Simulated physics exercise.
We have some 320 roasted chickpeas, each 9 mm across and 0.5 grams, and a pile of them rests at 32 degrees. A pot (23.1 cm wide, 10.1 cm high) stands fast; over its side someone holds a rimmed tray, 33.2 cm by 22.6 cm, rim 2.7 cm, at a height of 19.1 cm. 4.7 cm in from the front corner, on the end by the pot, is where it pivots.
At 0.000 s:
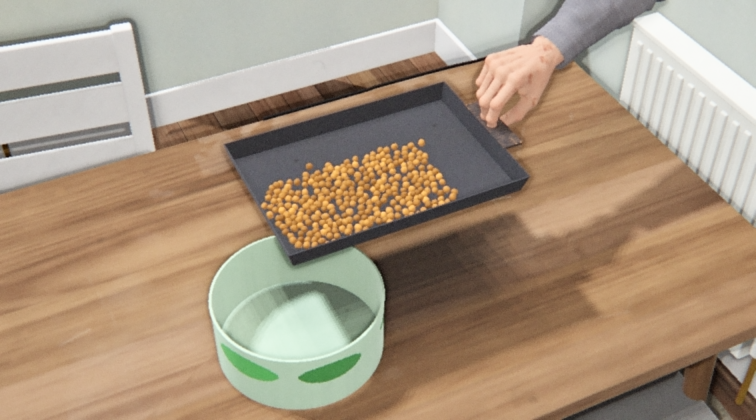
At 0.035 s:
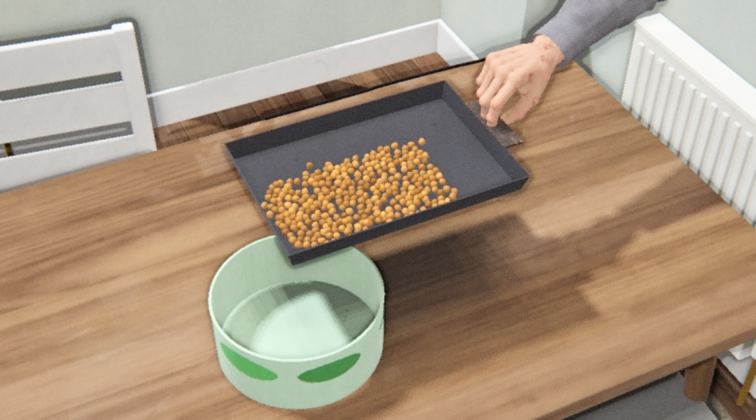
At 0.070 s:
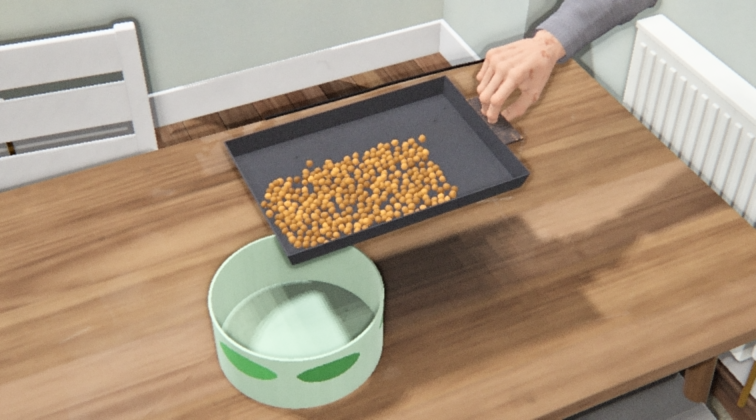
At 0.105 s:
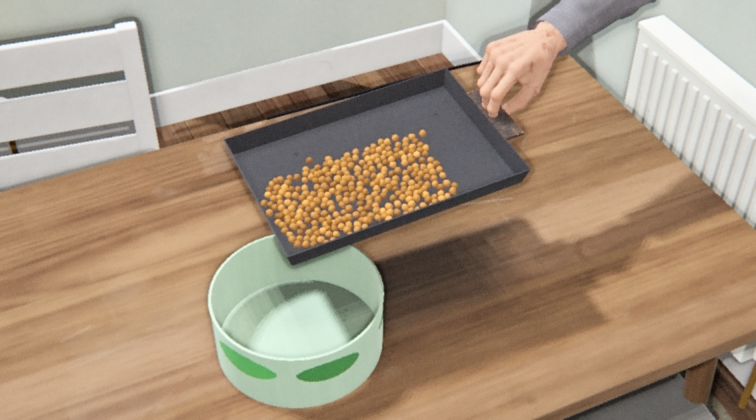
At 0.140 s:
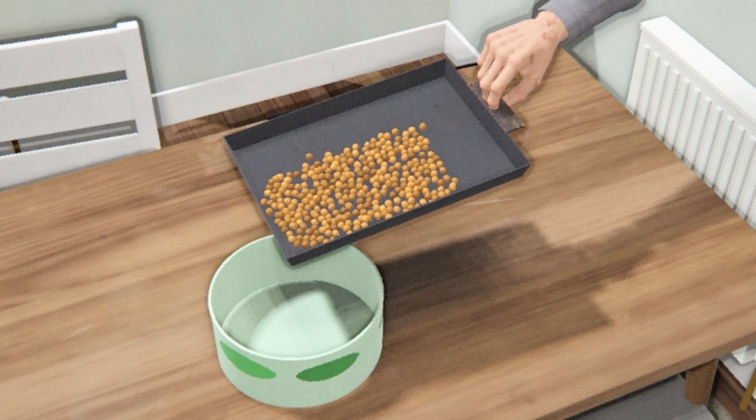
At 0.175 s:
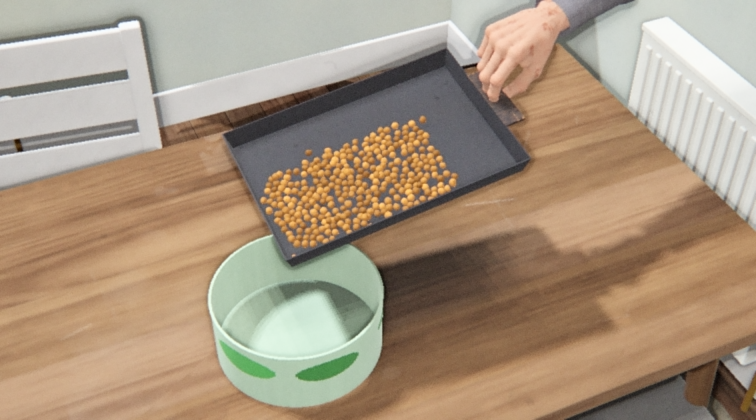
On a wooden table, a hand gradually tilts a dark tray of chickpeas above a green pot.
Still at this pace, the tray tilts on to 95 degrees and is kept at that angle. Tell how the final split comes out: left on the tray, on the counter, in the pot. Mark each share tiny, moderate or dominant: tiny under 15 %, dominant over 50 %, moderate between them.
Left on the tray: Tiny, counter: Tiny, pot: Dominant.
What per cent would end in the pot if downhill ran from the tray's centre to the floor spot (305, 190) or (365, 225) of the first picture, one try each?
Around 40 % for the first direction, around 80 % for the second.
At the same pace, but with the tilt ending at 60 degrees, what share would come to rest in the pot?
That comes out at some 5 per cent.
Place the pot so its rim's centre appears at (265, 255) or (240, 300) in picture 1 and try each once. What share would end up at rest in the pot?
In order, about 5 and about 85 per cent.
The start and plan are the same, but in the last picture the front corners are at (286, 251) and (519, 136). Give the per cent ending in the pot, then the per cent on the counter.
Pot 55, counter 45.
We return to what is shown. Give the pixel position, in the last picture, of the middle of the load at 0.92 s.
Approx. (311, 199).
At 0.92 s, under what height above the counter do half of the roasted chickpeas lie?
I'd say near 28 cm.
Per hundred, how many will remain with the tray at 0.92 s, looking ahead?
Roughly 100 per cent.
Then, at 0.62 s, tilt 51 degrees; the tray holds 100 %, the pot 0 %.
After 0.92 s, tilt 78 degrees; the tray holds 100 %, the pot 0 %.
After 1.32 s, tilt 95 degrees; the tray holds 10 %, the pot 75 %.
At rest (2.3 s), tray 0 %, counter 5 %, pot 95 %.
